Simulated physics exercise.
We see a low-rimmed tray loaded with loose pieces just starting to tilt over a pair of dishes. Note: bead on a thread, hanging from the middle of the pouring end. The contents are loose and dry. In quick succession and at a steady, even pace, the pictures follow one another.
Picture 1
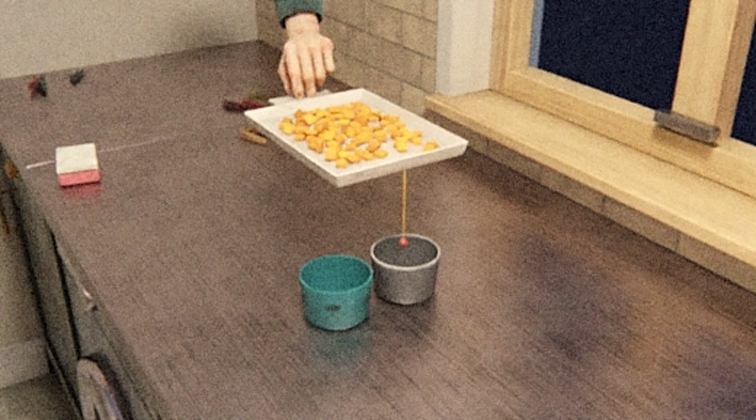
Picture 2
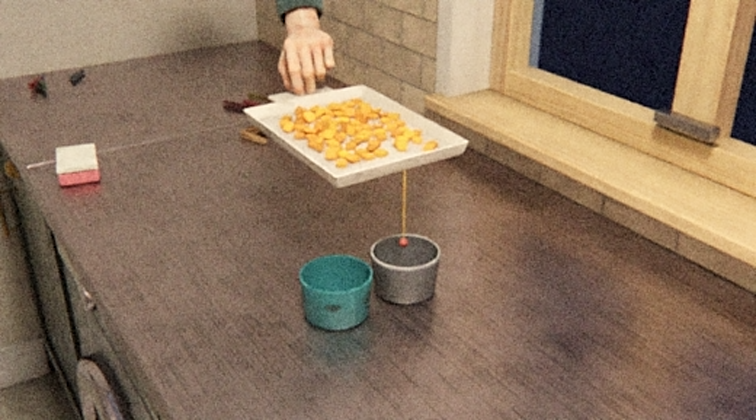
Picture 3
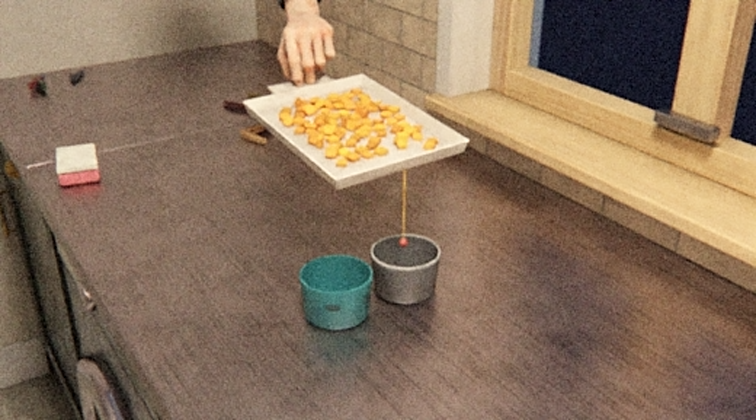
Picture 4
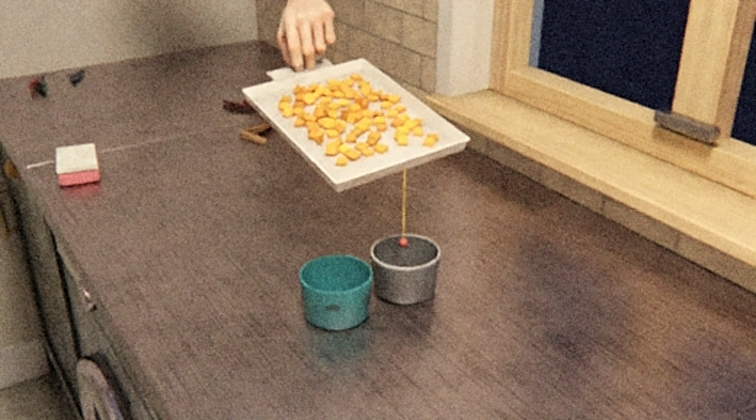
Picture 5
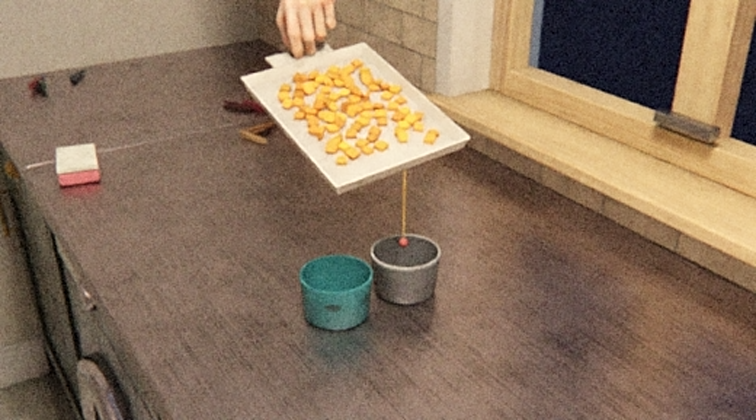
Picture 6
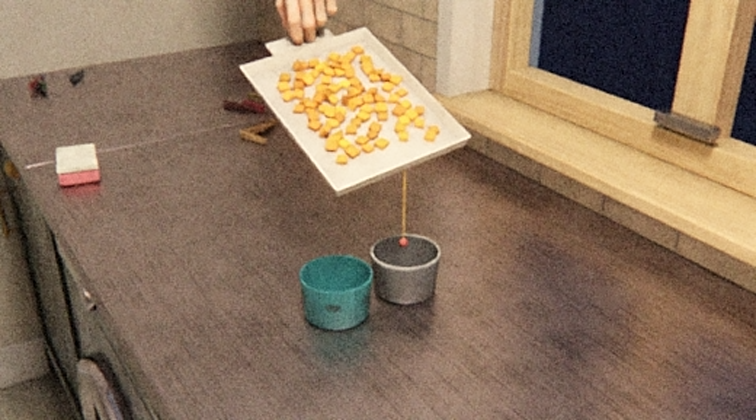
White tray of small orange crackers tilting steadily as a hand raises its far end above a teal dish and a grey dish.
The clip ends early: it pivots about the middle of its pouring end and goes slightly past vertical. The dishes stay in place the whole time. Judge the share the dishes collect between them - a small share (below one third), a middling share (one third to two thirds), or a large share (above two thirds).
A middling share.
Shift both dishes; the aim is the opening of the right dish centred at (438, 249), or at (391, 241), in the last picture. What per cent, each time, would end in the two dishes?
The first position comes out at 60 per cent, the other at 10 per cent.
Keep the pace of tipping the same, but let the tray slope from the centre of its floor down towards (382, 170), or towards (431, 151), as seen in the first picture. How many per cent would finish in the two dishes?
The share is 20 per cent in the first and 0 per cent in the second.
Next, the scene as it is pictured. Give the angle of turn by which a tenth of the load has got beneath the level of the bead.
Somewhere near 75°.
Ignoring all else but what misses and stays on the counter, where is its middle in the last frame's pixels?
At about (395, 335).
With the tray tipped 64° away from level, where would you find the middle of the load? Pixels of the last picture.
The load's middle is around (361, 165).
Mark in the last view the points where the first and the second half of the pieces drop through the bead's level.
Close to (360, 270), then close to (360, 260).
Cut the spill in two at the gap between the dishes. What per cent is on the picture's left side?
It amounts to some 20 percent.
Soon, tray tipped steeply; nearly all on the tray; a small part in the air.
A while on, tray tipped past a quarter turn; about a quarter on the tray; about a quarter in the left dish; about a third outside both; about a quarter in the air.
Towards the end, tray tipped past a quarter turn; about half in the left dish; about half outside both.
Finally, tray tipped past a quarter turn; about half in the left dish; none in the right dish; about half outside both.
